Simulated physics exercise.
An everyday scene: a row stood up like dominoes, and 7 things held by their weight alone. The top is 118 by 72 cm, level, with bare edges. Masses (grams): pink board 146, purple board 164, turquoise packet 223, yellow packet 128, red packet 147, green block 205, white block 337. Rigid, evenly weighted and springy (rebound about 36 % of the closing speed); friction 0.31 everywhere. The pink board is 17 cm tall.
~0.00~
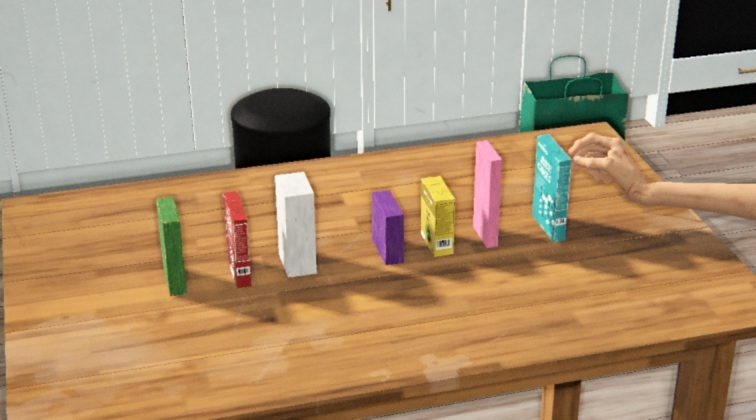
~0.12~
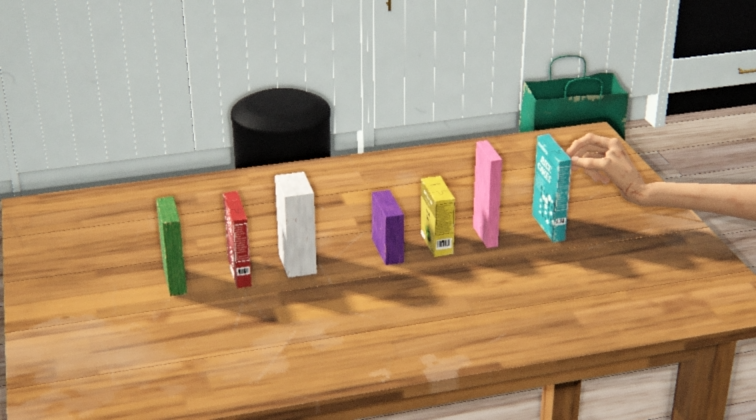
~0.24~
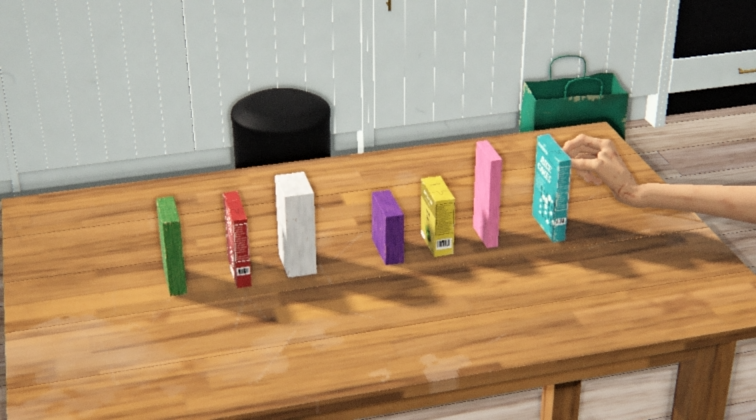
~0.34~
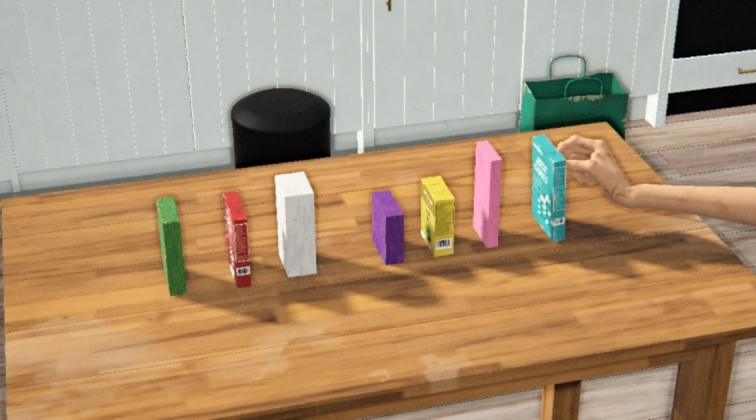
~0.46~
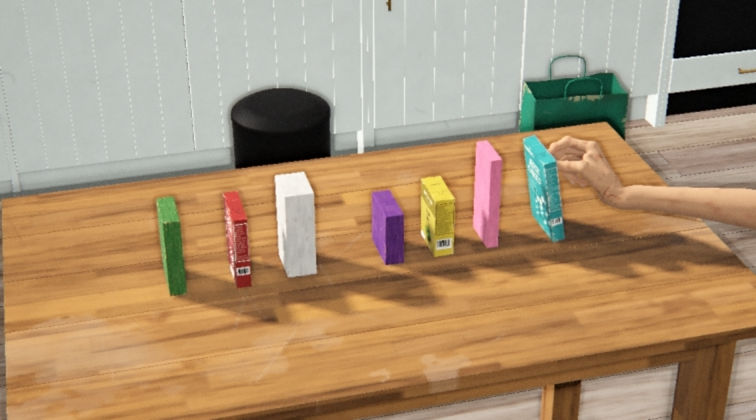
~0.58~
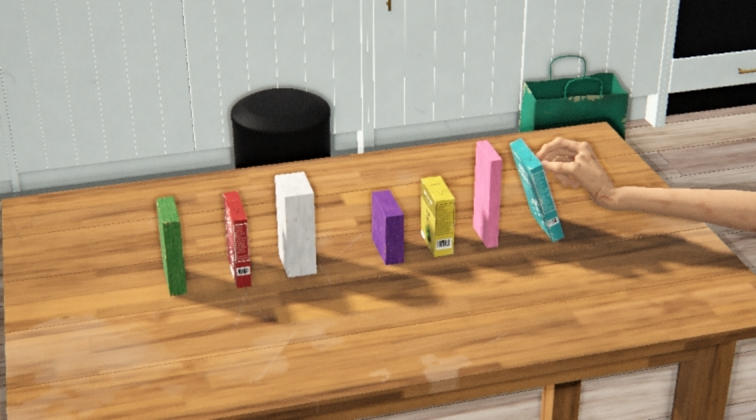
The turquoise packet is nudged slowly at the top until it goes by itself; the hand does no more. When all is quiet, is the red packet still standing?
The red packet stays upright.
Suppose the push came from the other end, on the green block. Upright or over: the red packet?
The red packet tips over.
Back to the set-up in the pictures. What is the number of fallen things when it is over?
In all, 4.
After 0.78 s, turquoise packet 60° over; pink board leaning 25°.
After 0.98 s, turquoise packet 87° over; pink board leaning 59°; yellow packet leaning 58°; purple board leaning 43°.
After 1.08 s, turquoise packet 90° over; pink board leaning 71°; purple board on its side; yellow packet leaning 70°.
At rest (1.7 s), tipped over on the table, pink board, purple board and yellow packet; the other 2 in place, give or take 5 cm. Seen from the same camera at the end, red packet near (237, 240).
